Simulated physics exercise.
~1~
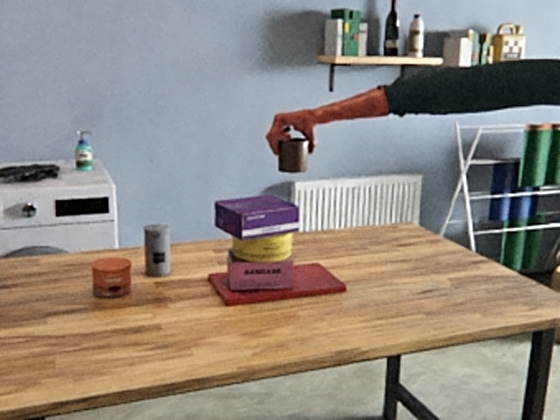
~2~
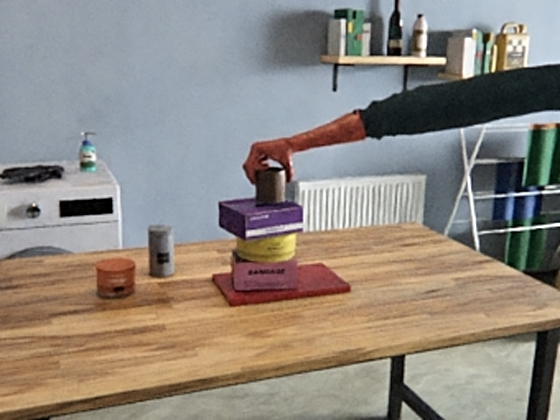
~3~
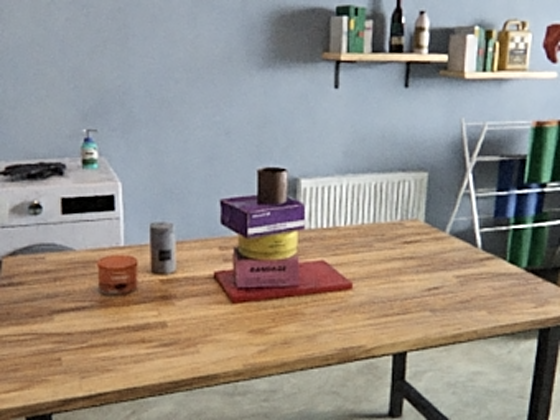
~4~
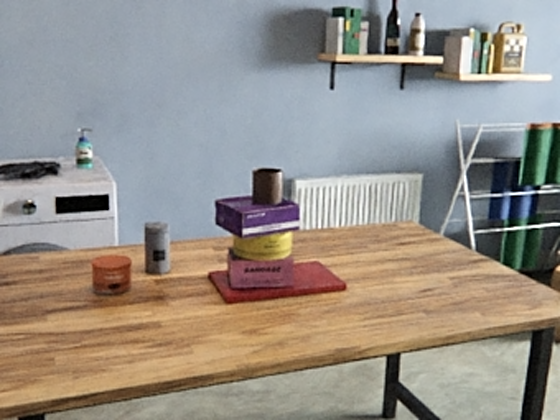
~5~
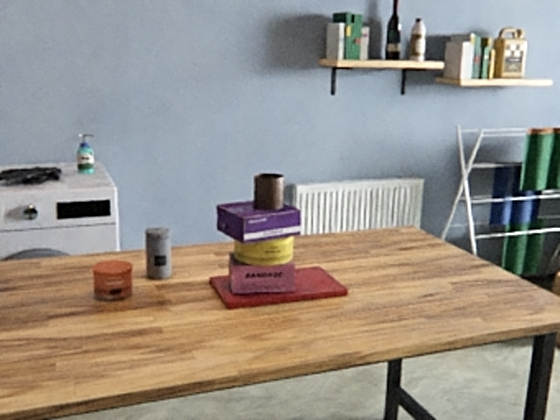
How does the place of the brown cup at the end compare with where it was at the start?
At the start the brown cup is held in the air above the pile, and by the end it is lower and slightly further left, resting on top of the purple box.
